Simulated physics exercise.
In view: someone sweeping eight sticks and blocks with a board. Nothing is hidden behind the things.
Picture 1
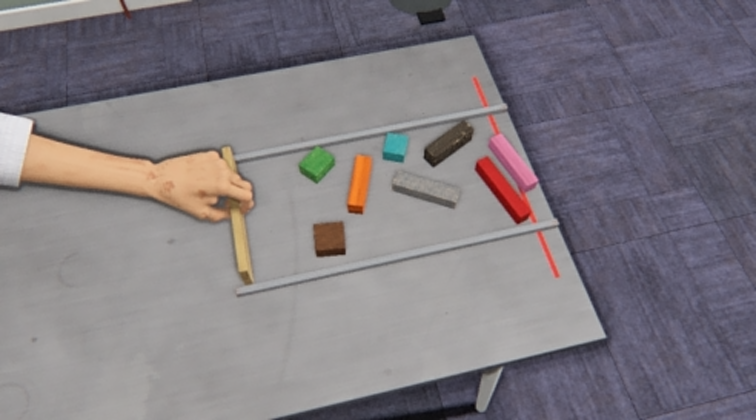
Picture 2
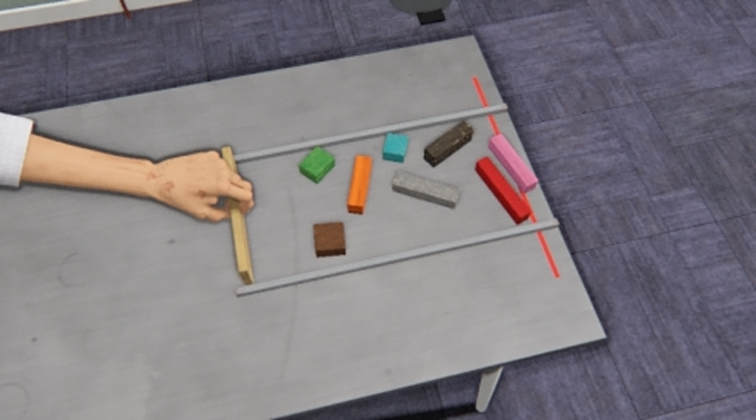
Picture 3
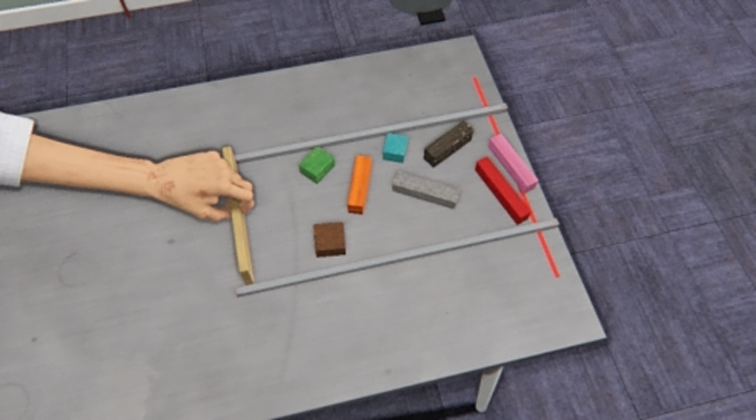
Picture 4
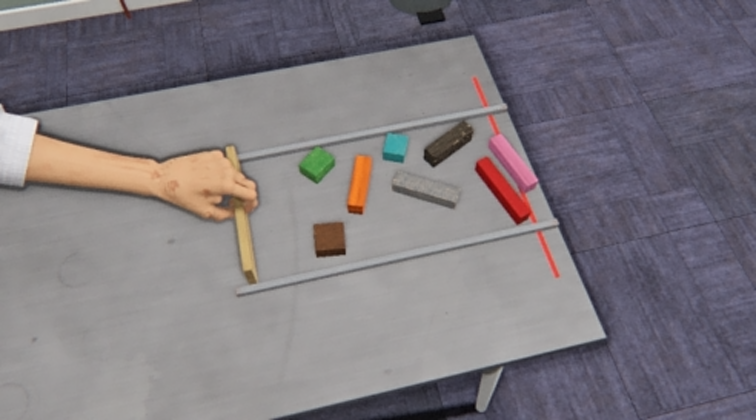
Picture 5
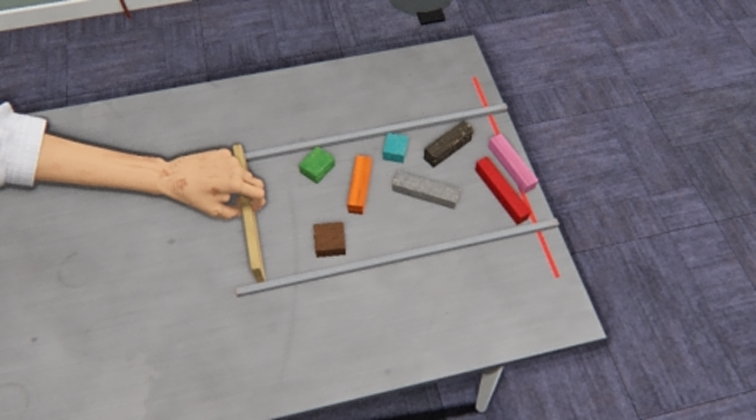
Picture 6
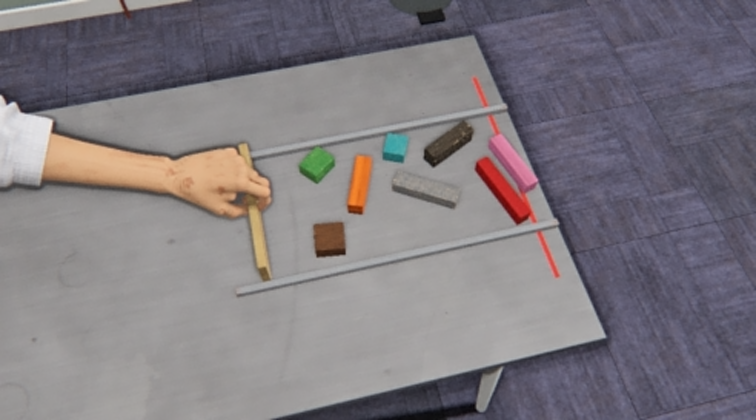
The clip shows a hand holding a wooden board between two grey rails on a table, first nearly still, then sliding it slightly right, while the eight coloured sticks and blocks near a red line stay in place.
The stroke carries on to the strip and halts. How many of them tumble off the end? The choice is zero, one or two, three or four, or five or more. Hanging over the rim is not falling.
Here the number that fall off is five or more.
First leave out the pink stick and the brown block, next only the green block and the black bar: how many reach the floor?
Fallen: 3, and 3 in the other try.
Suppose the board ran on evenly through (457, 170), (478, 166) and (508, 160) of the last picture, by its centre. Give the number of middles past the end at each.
Place by place, 0, 1 and 5.
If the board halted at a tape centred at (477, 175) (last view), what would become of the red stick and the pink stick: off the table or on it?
The red stick stays on; the pink stick drops off.
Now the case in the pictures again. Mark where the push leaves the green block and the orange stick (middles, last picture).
Near (506, 120) and (527, 152).
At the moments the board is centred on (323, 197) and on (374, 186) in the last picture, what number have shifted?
First 2, then 5.
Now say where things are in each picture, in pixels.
Pink stick (512, 163); red stick (502, 190); black bar (449, 144); board (237, 214); tape (512, 168), in the first frame.
Red stick (502, 190); grey bar (426, 190), in the second frame.
Black bar (449, 144); orange stick (360, 185), in the third frame.
Pink stick (512, 163); board (241, 213), in the fourth frame.
Red stick (502, 190); brown block (330, 240), in the fifth frame.
Pink stick (512, 163); red stick (502, 190); black bar (449, 144); board (254, 211); tape (512, 168), in the sixth frame.
Soon after, none off yet; pink stick at rest near (512, 163); red stick at rest near (502, 190); black bar at rest near (449, 144).
At rest, the number that fall off is five or more; fallen, turquoise block, grey bar, black bar, red stick and pink stick.
